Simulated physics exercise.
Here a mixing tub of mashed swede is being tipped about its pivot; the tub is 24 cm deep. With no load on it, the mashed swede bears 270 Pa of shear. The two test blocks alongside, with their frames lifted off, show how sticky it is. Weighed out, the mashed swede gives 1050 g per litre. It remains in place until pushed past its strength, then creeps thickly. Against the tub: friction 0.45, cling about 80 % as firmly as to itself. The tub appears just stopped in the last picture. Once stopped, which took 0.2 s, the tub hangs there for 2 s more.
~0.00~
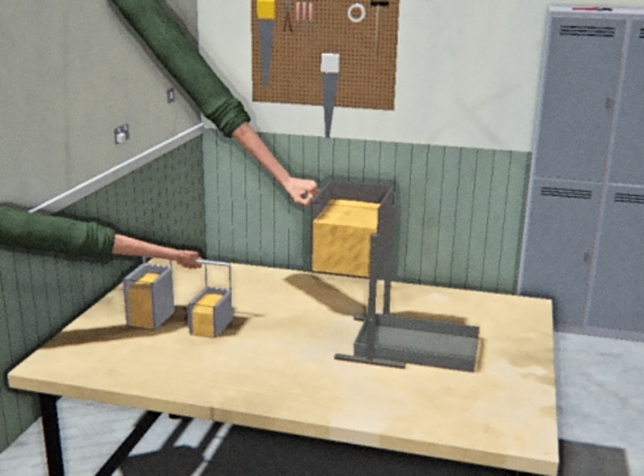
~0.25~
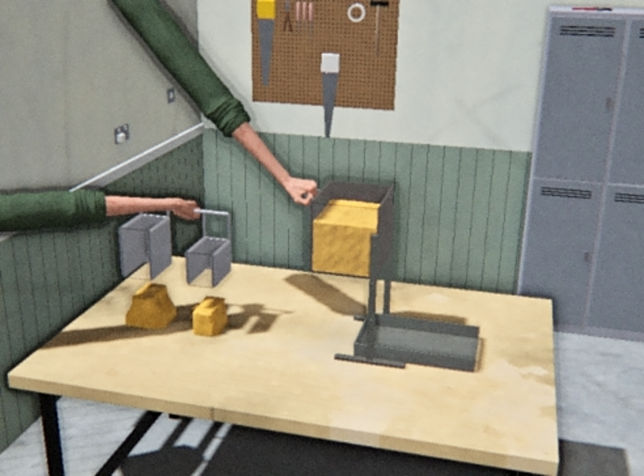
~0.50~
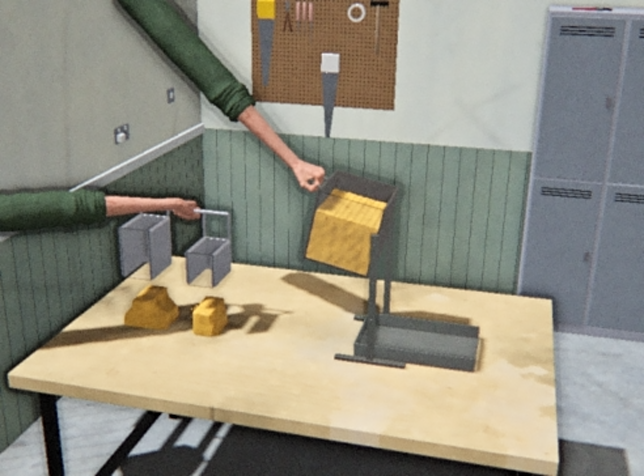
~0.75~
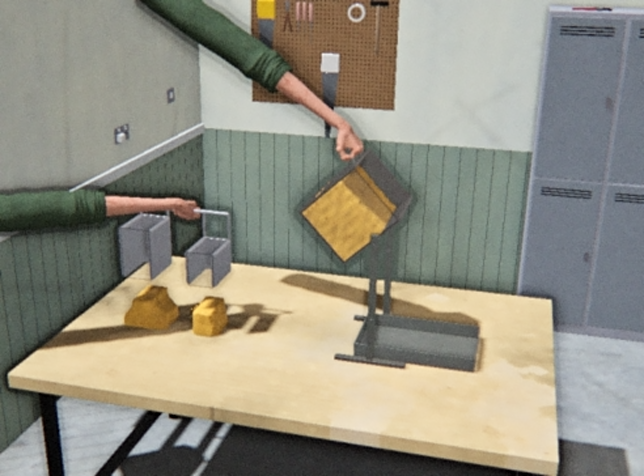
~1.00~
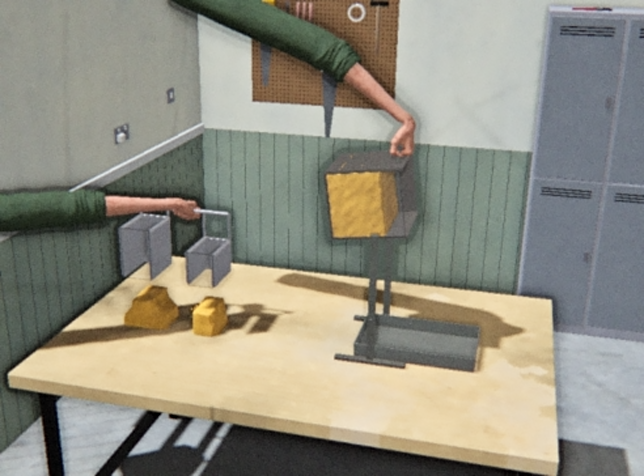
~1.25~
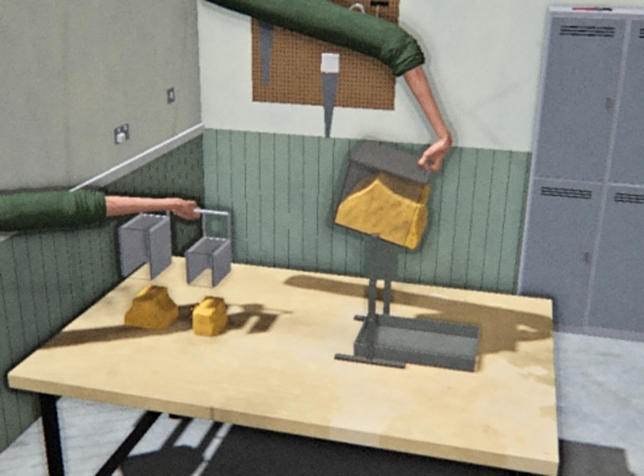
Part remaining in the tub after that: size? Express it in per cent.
Close to 33 %.
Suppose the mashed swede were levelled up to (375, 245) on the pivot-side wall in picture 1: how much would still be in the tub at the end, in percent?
55 %.
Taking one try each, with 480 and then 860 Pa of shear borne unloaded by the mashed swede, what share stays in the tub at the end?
First try roughly 50 per cent, second try roughly 100 per cent.
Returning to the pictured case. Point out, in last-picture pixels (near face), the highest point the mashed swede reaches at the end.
I'd point to somewhere around (358, 214).
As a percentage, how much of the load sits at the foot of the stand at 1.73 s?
I'd say close to 55 per cent of it.
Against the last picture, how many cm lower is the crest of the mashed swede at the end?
Roughly 11 cm.
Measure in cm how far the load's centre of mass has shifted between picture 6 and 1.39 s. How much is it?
Something like 9 cm, give or take.
After 1.39 s, the tub is at 104 degrees and holds 59 %.
After 1.56 s, the tub is at 104 degrees and holds 38 %.
After 1.73 s, the tub is at 104 degrees and holds 33 %.
After 1.90 s, the tub is at 104 degrees and holds 33 %.
After 3.25 s, at the end, the tub is at 104 degrees and holds 33 %.
